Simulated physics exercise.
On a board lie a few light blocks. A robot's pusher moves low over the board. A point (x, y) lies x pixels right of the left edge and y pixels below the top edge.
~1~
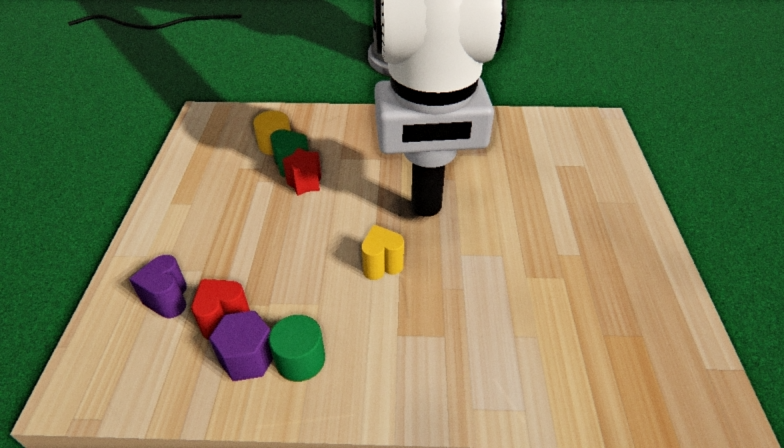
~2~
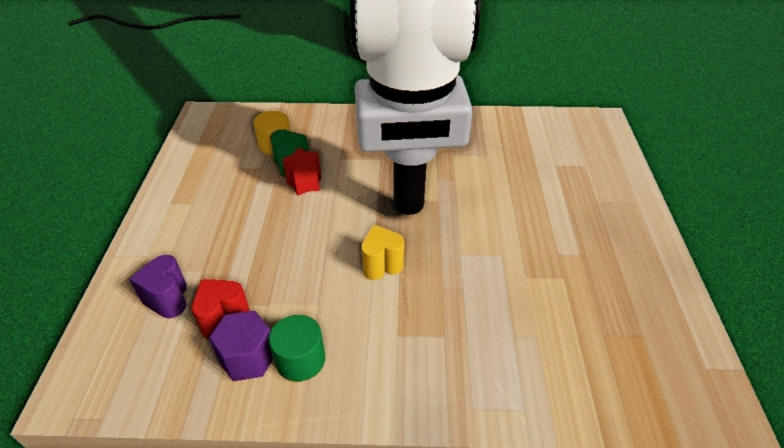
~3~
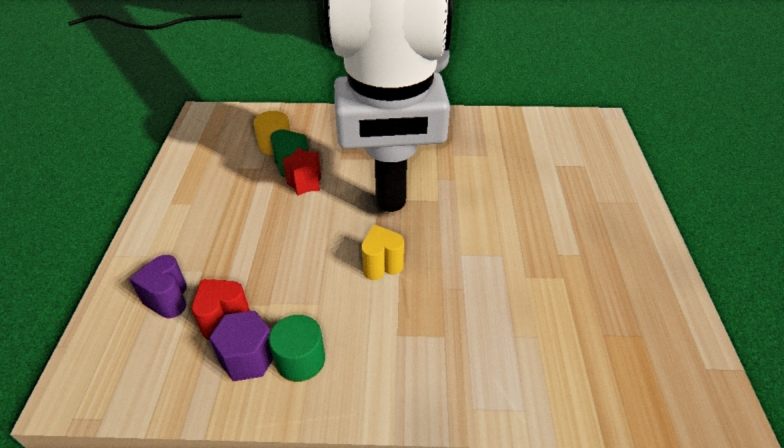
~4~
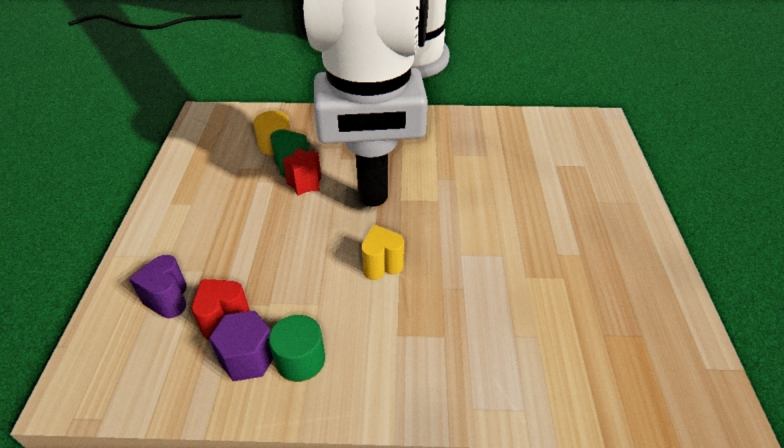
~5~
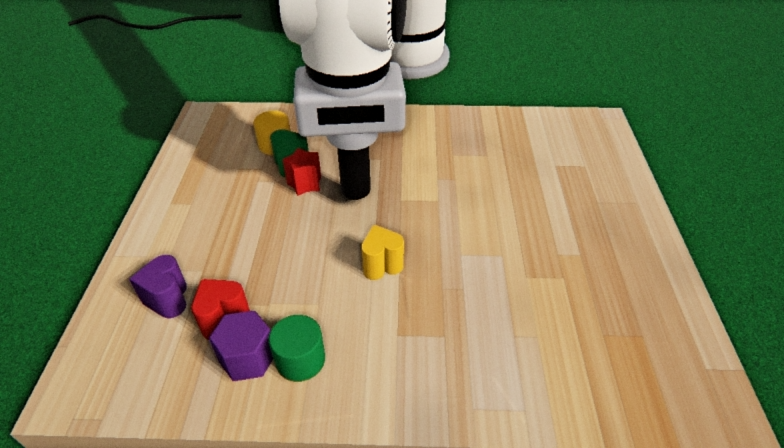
The robot's black-tipped pusher slid steadily left across the wooden board, passing behind the yellow heart and nearing the red block by the green and yellow ones, while all the blocks stayed still.
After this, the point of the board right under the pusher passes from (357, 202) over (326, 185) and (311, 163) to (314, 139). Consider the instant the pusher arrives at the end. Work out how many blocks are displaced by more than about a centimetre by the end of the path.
I foresee two blocks being moved.
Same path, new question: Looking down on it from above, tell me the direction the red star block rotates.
From the top: Counterclockwise.
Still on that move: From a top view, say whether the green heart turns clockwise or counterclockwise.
Looking down on the board, it turns clockwise.
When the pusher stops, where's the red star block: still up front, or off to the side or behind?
Slipped loose.
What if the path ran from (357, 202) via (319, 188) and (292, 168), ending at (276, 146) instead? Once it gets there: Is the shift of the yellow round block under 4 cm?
That would be a yes.
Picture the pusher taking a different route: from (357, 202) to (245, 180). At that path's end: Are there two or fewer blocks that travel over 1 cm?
Short answer: No.
The first path, step by step. One third of the way, pusher at (324, 174); green heart at (283, 139); red star block at (295, 158).
Two thirds of the way, pusher at (310, 151); yellow round block at (270, 117); green heart at (274, 139), turned 35° clockwise; red star block at (285, 158), turned 35° anticlockwise.
At the end, pusher at (312, 128); yellow round block at (270, 117); green heart at (274, 139), turned 35° clockwise; red star block at (285, 158), turned 35° anticlockwise; yellow heart in place.
